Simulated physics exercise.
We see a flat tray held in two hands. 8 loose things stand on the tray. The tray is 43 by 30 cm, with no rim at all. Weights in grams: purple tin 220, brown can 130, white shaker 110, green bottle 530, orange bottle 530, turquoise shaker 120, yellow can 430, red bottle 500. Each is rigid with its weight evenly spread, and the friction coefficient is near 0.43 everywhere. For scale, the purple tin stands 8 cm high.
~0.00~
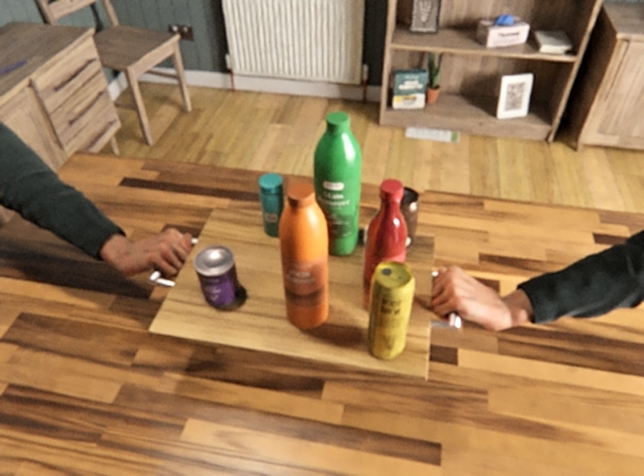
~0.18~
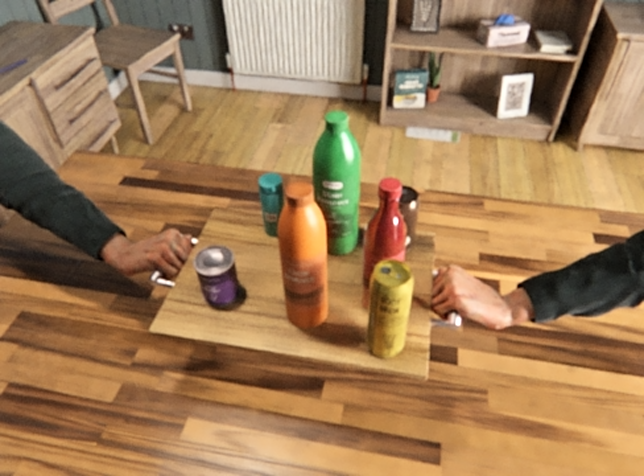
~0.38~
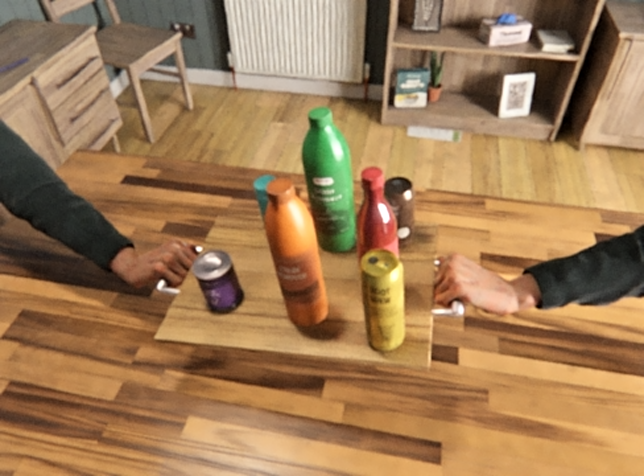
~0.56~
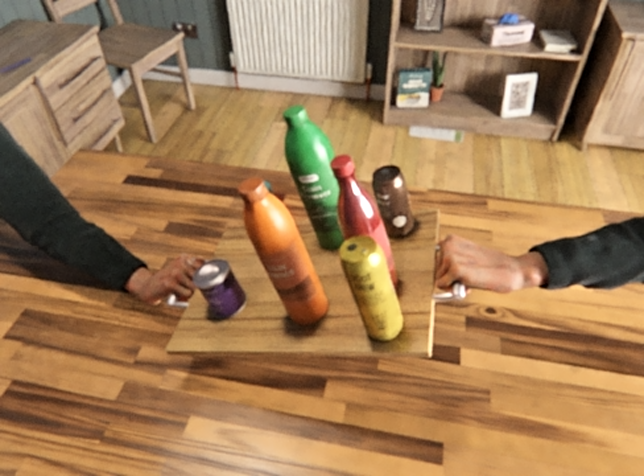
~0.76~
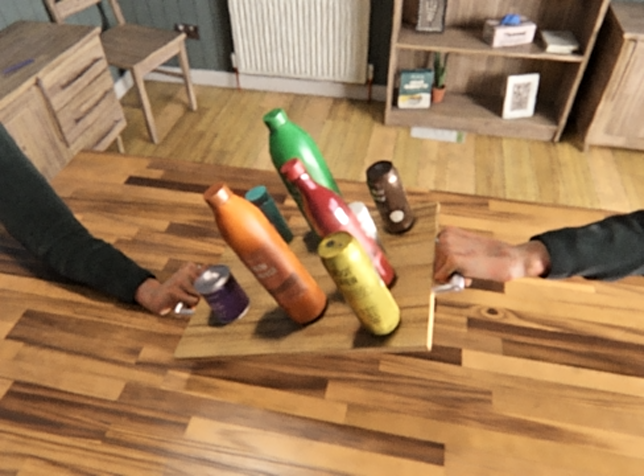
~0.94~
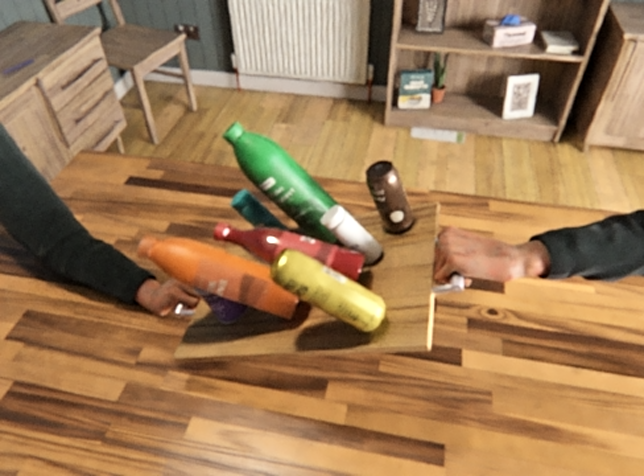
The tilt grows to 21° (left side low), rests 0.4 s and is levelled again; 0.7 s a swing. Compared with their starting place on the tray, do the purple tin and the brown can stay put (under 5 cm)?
The purple tin ends elsewhere, the brown can keeps its place.
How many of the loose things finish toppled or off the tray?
In all, 7.
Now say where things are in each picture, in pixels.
In the first picture, tray level; purple tin (218, 276).
In the second picture, tray level; orange bottle (303, 258); turquoise shaker (273, 206).
In the third picture, tilt 7°, left edge down; yellow can (383, 303).
In the fourth picture, tilt 16°, left edge down; green bottle (318, 179).
In the fifth picture, tilt 21°, left edge down; orange bottle (265, 254) 9° off its base.
In the sixth picture, tilt 21°, left edge down; brown can (390, 198).
After 1.14 s, tilt 21°, left edge down; purple tin and yellow can now off the tray; green bottle on its side; orange bottle on its side.
After 1.34 s, tilt 19°, left edge down; green bottle, orange bottle and turquoise shaker now off the tray; white shaker on its side; red bottle on its side.
After 1.54 s, tilt 11°, left edge down; white shaker on its side; red bottle on its side.
After 2.04 s, tray level; white shaker on its side; red bottle on its side.
In the end (3.4 s), off the tray, purple tin, green bottle, orange bottle, turquoise shaker, yellow can and red bottle; toppled on the tray, white shaker; the last one under 5 cm from the start. In the last view, purple tin near (145, 306), brown can near (406, 223).
